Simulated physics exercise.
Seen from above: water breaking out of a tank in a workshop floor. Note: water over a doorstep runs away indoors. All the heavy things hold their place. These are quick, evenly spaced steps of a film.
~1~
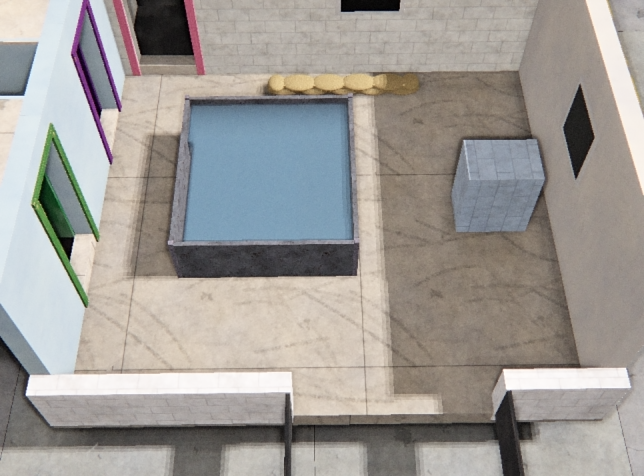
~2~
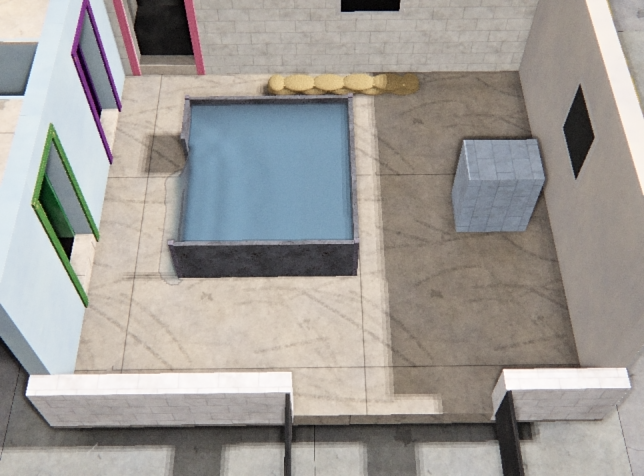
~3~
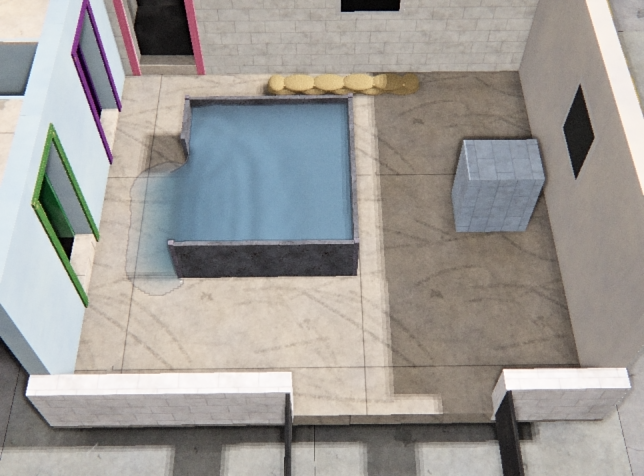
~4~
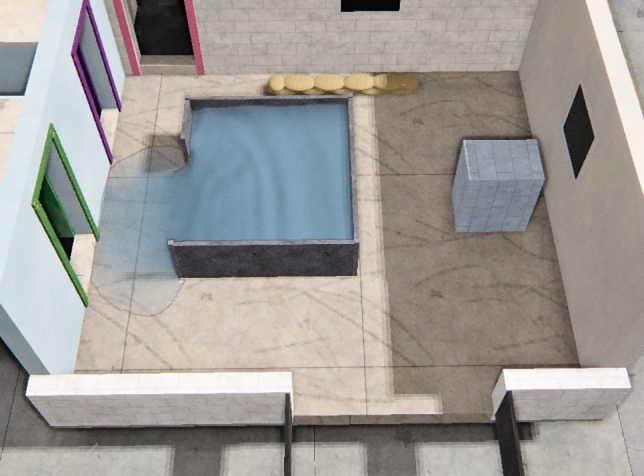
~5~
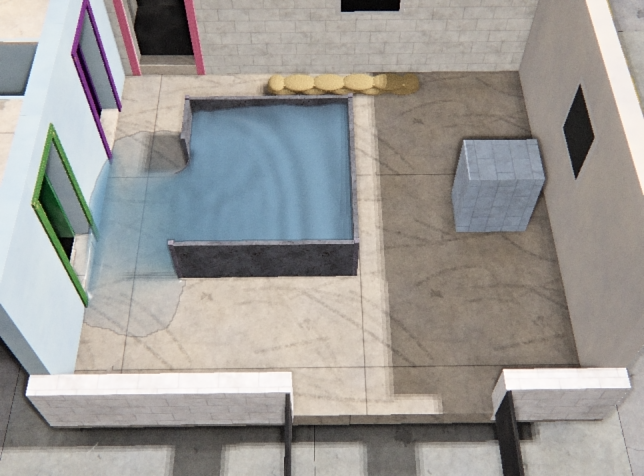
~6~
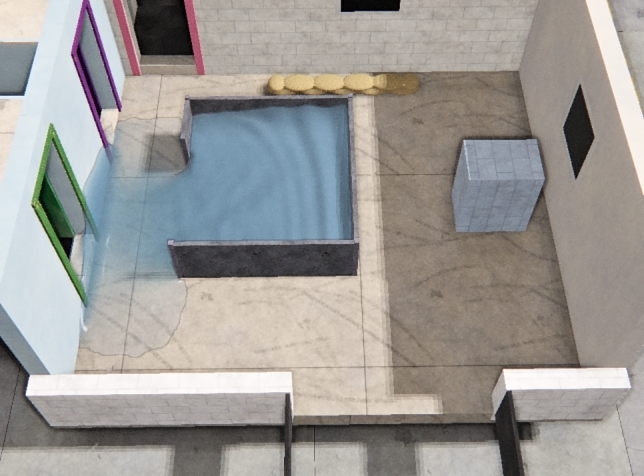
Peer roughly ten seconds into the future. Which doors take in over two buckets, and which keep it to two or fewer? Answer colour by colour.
The green door takes in over two; the purple door takes in over two; the pink door takes in over two.
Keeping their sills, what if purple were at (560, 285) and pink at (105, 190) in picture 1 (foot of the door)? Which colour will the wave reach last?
My answer is the purple door.
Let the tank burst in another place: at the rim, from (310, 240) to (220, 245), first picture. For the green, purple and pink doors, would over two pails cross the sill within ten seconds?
The green one falls short; the purple one tops the mark; the pink one tops the mark.
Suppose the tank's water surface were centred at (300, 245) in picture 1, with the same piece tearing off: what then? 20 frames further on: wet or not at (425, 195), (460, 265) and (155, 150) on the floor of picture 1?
First one stays unwetted, next one stays unwetted, last one gets inundated.
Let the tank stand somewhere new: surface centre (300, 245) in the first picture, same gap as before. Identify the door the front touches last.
The pink-painted one.
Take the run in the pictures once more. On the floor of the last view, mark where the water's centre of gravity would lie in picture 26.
My reading is close to (228, 220).
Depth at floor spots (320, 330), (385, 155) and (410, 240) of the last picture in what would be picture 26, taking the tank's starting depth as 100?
I'd say around 8 per cent, then 0 per cent, then 2 per cent.
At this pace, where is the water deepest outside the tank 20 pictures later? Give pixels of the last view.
Look near (71, 399).
A moment on, water covers 20 % of the floor; the green door far over two buckets in, the purple door under two buckets in, the pink door wet at the sill, nothing in.
Next, water covers 35 % of the floor; the green door far over two buckets in, the purple door over two buckets in, the pink door over two buckets in.
Then, water covers 65 % of the floor; the green door far over two buckets in, the purple door over two buckets in, the pink door far over two buckets in.
Later, water covers 90 % of the floor; the green door far over two buckets in, the purple door over two buckets in, the pink door far over two buckets in.
In the end, water covers 95 % of the floor; the green door far over two buckets in, the purple door far over two buckets in, the pink door far over two buckets in.
